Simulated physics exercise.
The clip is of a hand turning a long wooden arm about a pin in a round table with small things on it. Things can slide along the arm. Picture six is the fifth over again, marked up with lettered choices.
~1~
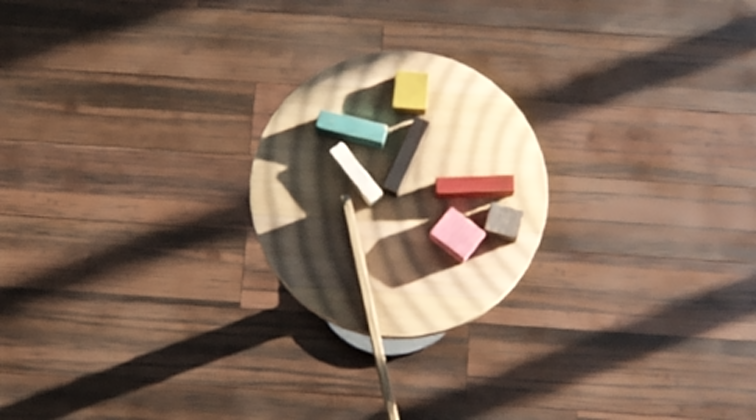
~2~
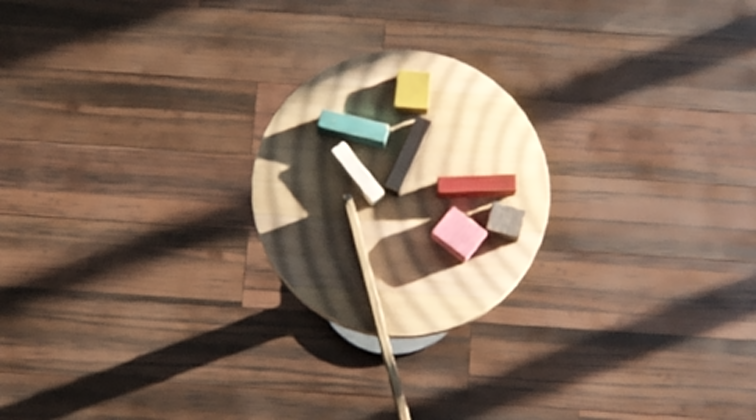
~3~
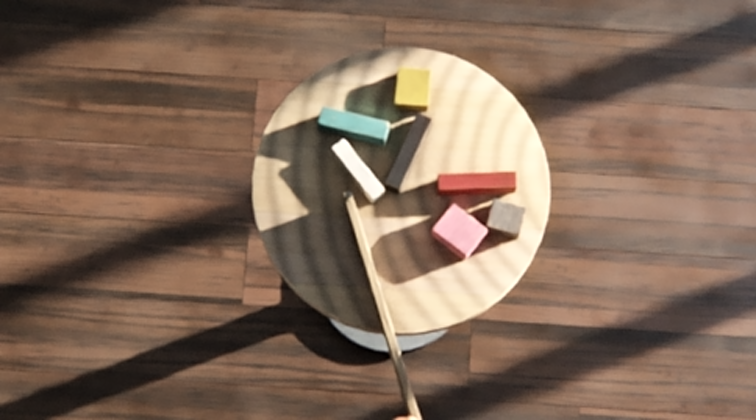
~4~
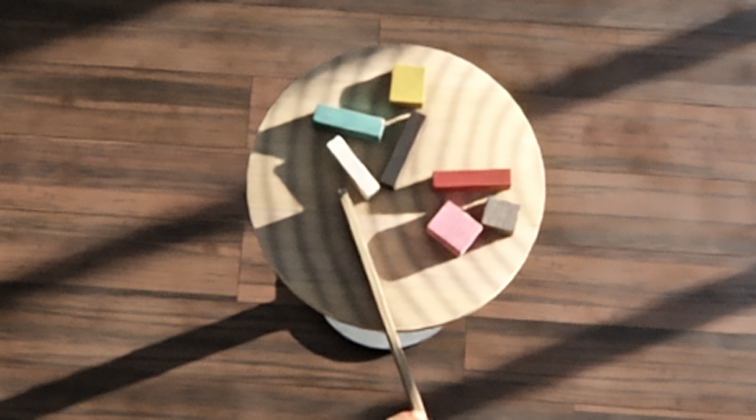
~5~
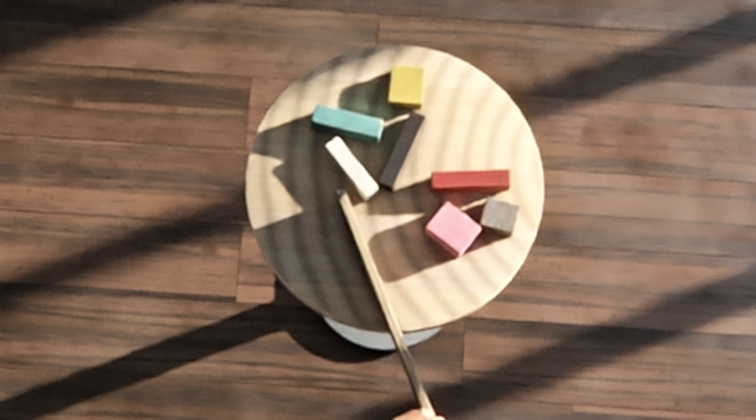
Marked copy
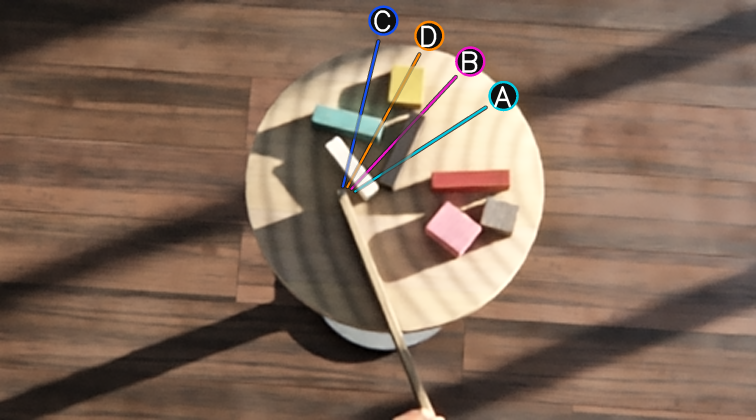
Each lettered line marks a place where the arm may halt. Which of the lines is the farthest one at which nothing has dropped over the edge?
Stop at B.
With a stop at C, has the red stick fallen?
Yes.
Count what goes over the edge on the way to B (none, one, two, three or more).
The count is none.
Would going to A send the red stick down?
By then, no.
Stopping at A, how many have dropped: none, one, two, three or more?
The count is none.
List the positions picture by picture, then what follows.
In the first frame, grey block (504, 222); black stick (406, 157); yellow block (411, 93).
In the second frame, arm (372, 292); pink block (459, 235).
In the third frame, arm (376, 288); turquoise bar (353, 127).
In the fourth frame, arm (375, 284); grey block (501, 216).
In the fifth frame, arm (377, 284); yellow block (407, 87); pink block (453, 230); red stick (470, 181).
On the marked copy, A at (421, 149); B at (404, 132); C at (361, 113); D at (384, 120).
With B. Early on, arm (428, 238); grey block (499, 217); yellow block (407, 87).
Further on, arm (435, 172); grey block (488, 144); red stick (460, 123).
At the end, arm (406, 128); yellow block (386, 54); red stick (415, 60); nothing has fallen.
As for the rest, A is safe but short; C drops the yellow block and red stick; D drops the yellow block and red stick.
